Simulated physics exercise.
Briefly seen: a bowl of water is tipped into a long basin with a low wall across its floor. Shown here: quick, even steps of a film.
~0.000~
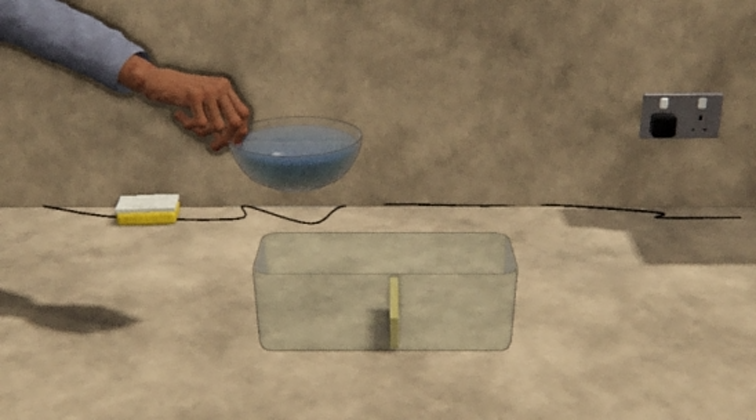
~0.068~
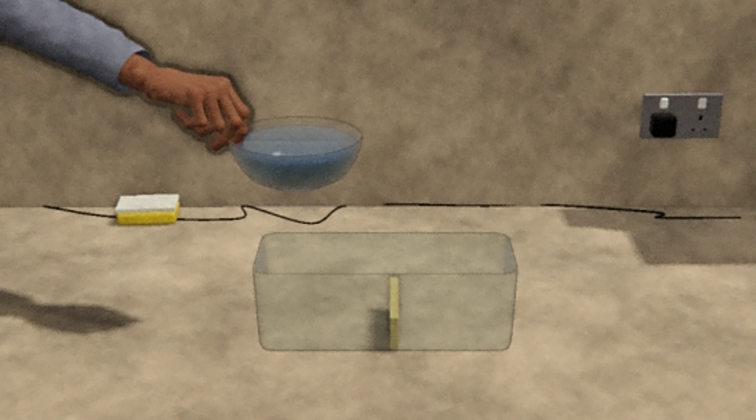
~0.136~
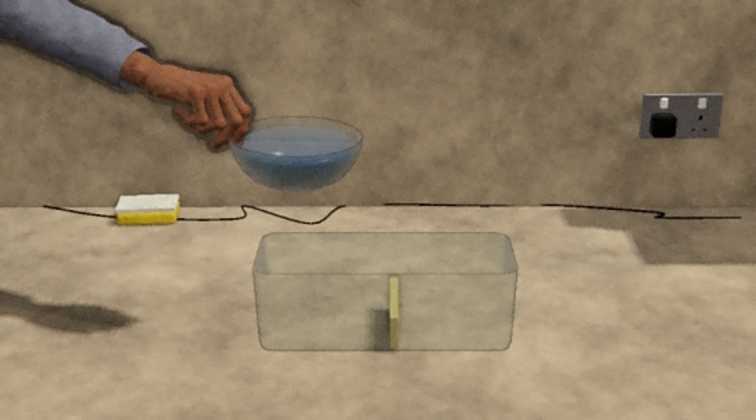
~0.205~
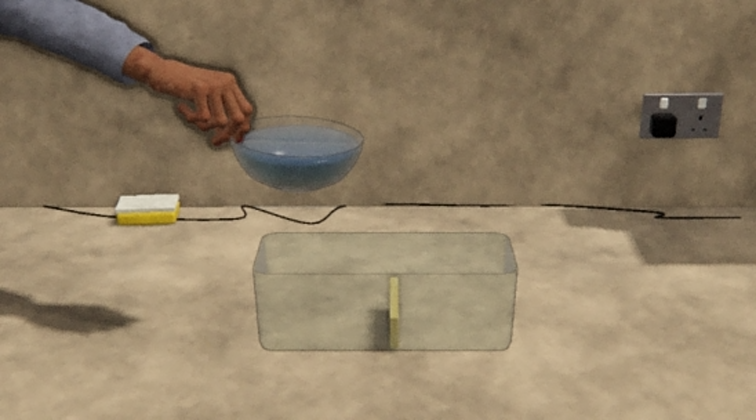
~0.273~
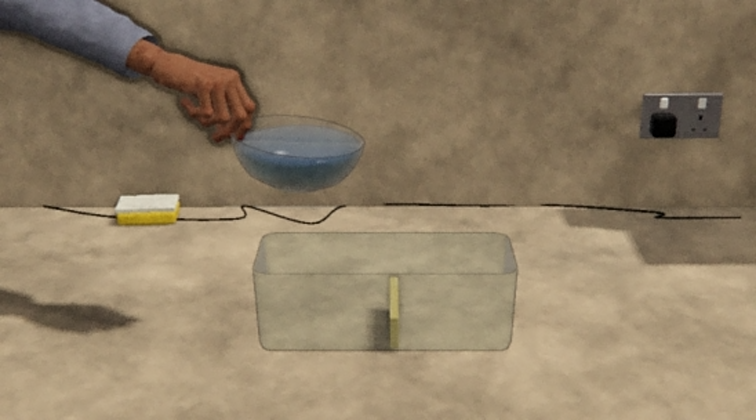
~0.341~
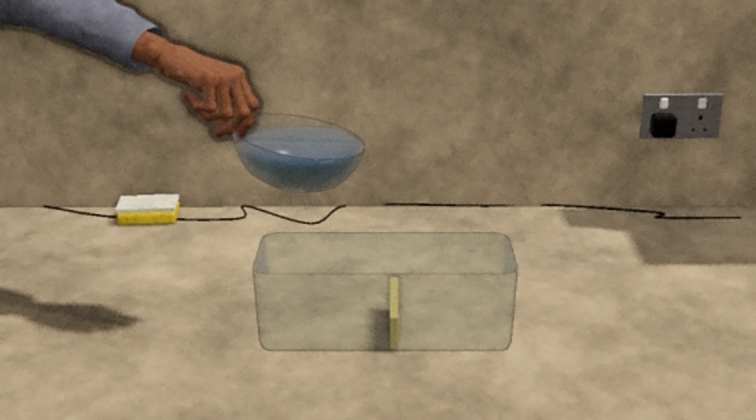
A hand holds a glass bowl of water above a clear basin and tilts it slightly right.
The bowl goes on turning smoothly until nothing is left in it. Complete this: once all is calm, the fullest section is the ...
The fullest section is the right one.
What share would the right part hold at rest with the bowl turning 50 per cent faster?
Roughly 70 percent.
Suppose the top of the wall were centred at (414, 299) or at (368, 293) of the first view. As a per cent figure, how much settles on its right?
It works out to around 55 per cent for the first and around 90 per cent for the second.
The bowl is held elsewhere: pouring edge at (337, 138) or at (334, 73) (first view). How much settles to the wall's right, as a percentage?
First about 45, then 60 per cent.
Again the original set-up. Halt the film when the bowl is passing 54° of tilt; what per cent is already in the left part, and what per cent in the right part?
The left part holds close to 5 per cent, the right part close to 25.
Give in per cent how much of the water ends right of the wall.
Close to 75 per cent.
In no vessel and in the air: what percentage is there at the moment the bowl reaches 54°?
Estimated: 30 per cent or thereabouts.
After 0.86 s the tilt is 54° and 38 per cent is still to pour, 3 is left of the wall and 27 right of it.
After 1.24 s the tilt is 84° and 3 per cent is still to pour, 17 is left of the wall and 75 right of it.
After 1.63 s the tilt is 94° and 0 per cent is still to pour, 24 is left of the wall and 75 right of it.
After 2.06 s the tilt is 94° and 0 per cent is still to pour, 24 is left of the wall and 75 right of it.
In the end 24 per cent lies left of the wall, 74 right of it and 1 outside.
